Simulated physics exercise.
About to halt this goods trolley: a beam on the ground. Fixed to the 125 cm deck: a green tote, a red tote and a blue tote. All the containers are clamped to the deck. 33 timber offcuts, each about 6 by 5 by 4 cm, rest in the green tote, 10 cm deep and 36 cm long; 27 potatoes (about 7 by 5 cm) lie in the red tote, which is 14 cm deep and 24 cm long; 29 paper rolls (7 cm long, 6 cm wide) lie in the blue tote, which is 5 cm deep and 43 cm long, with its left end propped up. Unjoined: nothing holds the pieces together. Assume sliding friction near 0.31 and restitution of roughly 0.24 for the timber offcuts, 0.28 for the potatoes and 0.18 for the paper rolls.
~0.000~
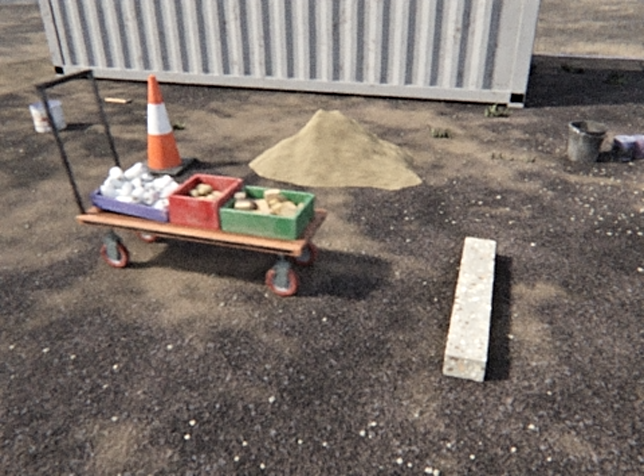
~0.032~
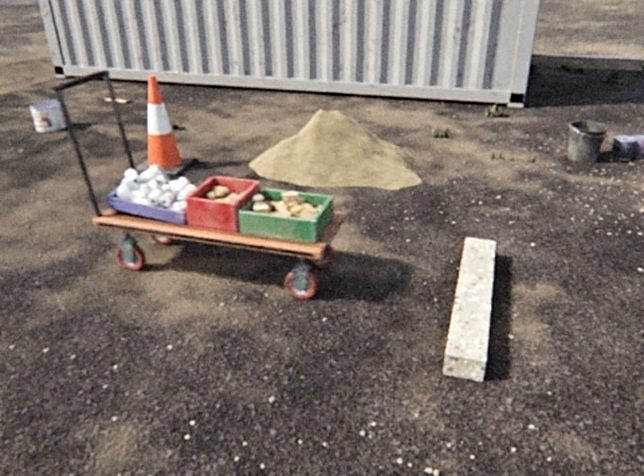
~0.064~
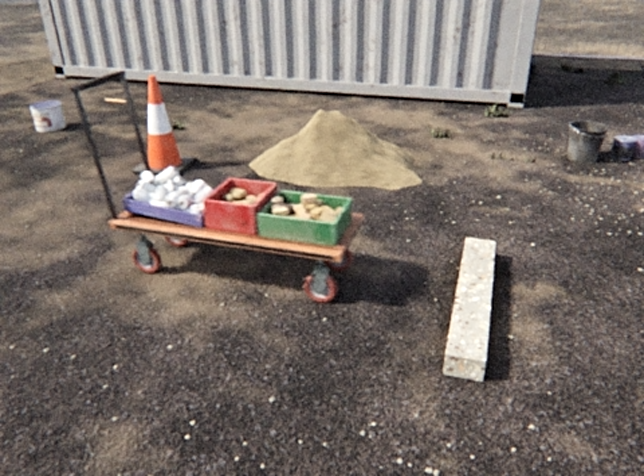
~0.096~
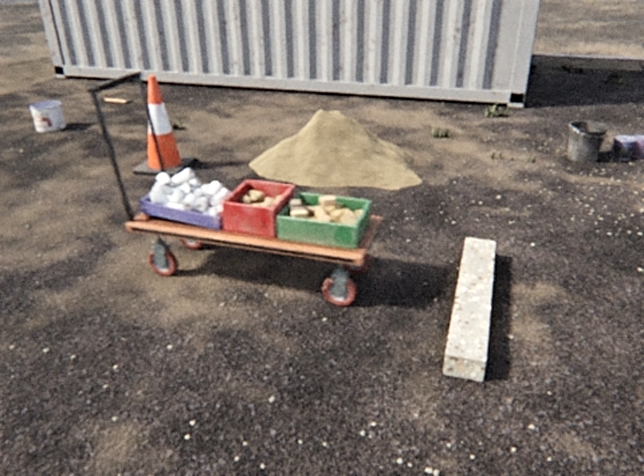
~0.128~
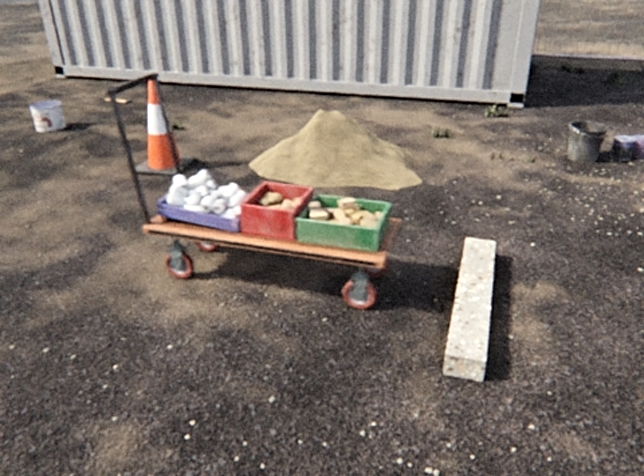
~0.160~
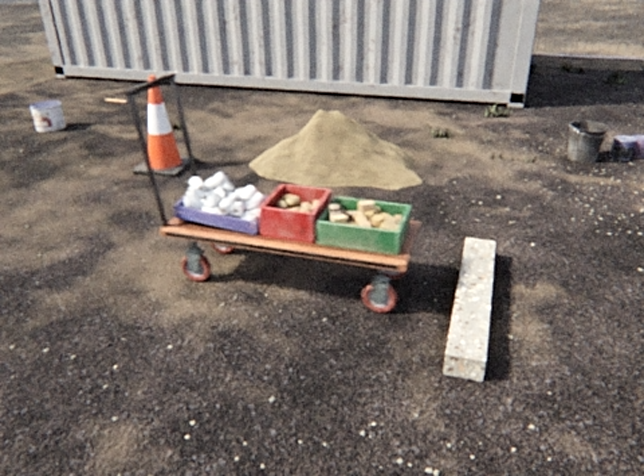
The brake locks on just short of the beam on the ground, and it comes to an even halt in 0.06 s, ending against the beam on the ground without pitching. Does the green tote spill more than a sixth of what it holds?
No.
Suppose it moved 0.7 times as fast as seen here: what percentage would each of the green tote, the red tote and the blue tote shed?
Then the green tote sheds 10 per cent, the red tote 0 per cent, and the blue tote 20 per cent.
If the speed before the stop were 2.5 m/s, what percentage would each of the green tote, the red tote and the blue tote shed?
Then green tote 10, red tote 0, blue tote 20 per cent.
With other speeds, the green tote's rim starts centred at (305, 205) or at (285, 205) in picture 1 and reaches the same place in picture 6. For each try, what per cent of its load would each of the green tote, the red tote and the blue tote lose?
Try by try, the green tote would lose 0 then 10 per cent, the red tote 0 then 0 per cent, and the blue tote 10 then 20 per cent.
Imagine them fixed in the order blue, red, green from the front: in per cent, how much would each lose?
Then green tote 20, red tote 0, blue tote 50 per cent.
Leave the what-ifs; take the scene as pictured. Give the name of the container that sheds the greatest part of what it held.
The blue tote.
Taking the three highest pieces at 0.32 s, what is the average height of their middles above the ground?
About 50 cm up, on average.
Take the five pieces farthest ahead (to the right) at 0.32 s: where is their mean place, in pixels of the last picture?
They'd be centred about (456, 227) in the last picture.
After 0.22 s, braking starts.
After 0.32 s, the green tote has all 33, the red tote has all 27 and the blue tote has all 29.
After 0.44 s, the green tote is down by 1 of 33, the red tote has all 27 and the blue tote is down by 7 of 29.
After 0.67 s, the green tote is down by 2 of 33, the red tote has all 27 and the blue tote is down by 9 of 29.
When it is over (at 1.17 s), the green tote is down by 2 of 33, the red tote has all 27 and the blue tote is down by 10 of 29. Asked share, 2 of 33, 6 per cent.
